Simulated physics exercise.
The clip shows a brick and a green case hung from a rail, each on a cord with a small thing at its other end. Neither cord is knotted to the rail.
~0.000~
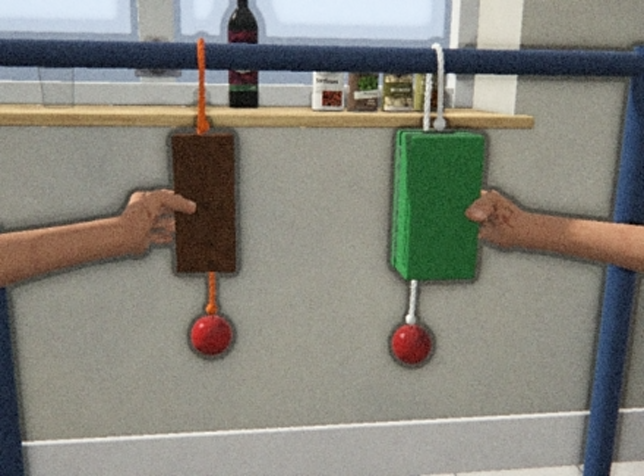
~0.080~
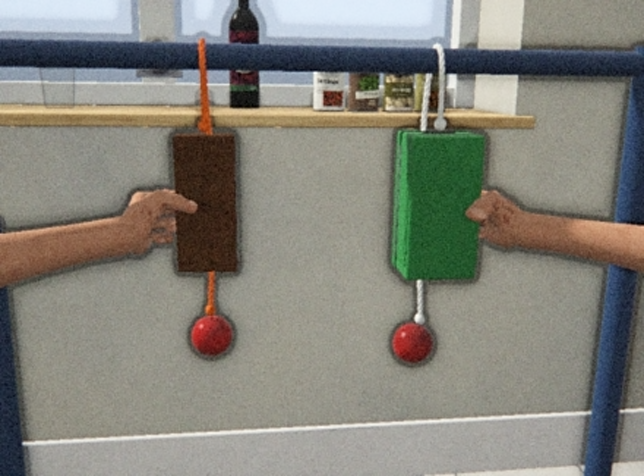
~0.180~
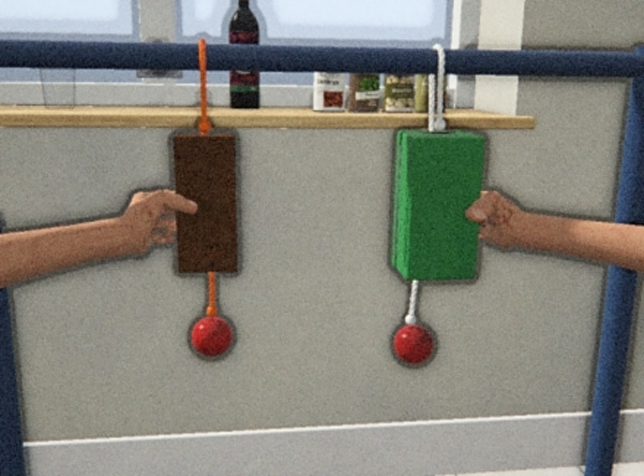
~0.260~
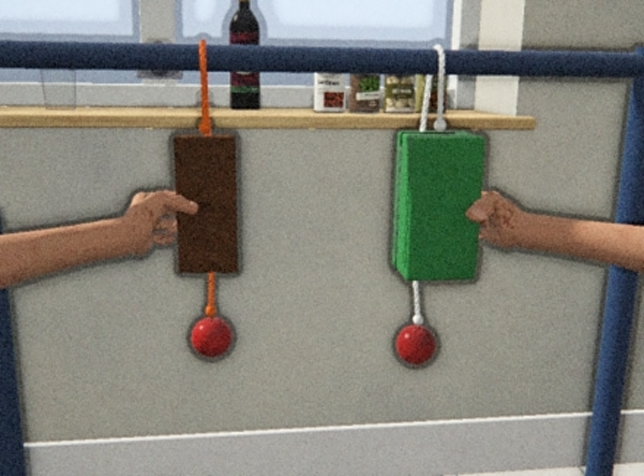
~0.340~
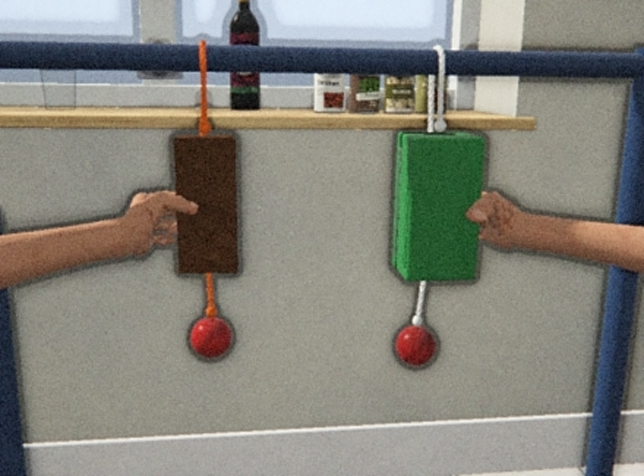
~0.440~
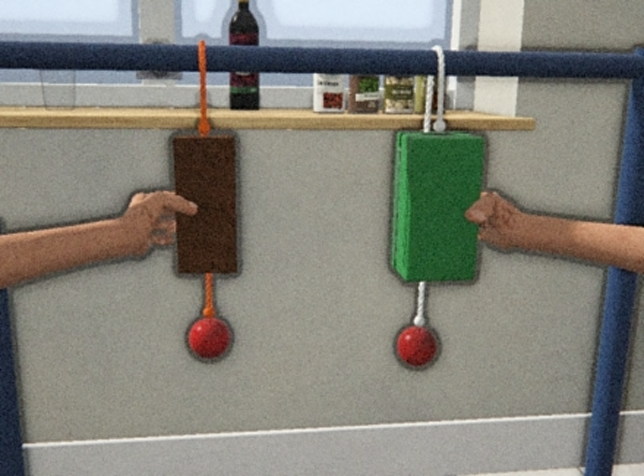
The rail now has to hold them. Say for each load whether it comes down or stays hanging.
In order: The brick falls away. The green case falls away.
After 0.94 s, brick dropping near (210, 371); green case on the floor.
After 1.28 s, brick on the floor; green case on the floor.
At rest, brick on the floor; green case on the floor. The brick runs down to the floor and the green case drops.
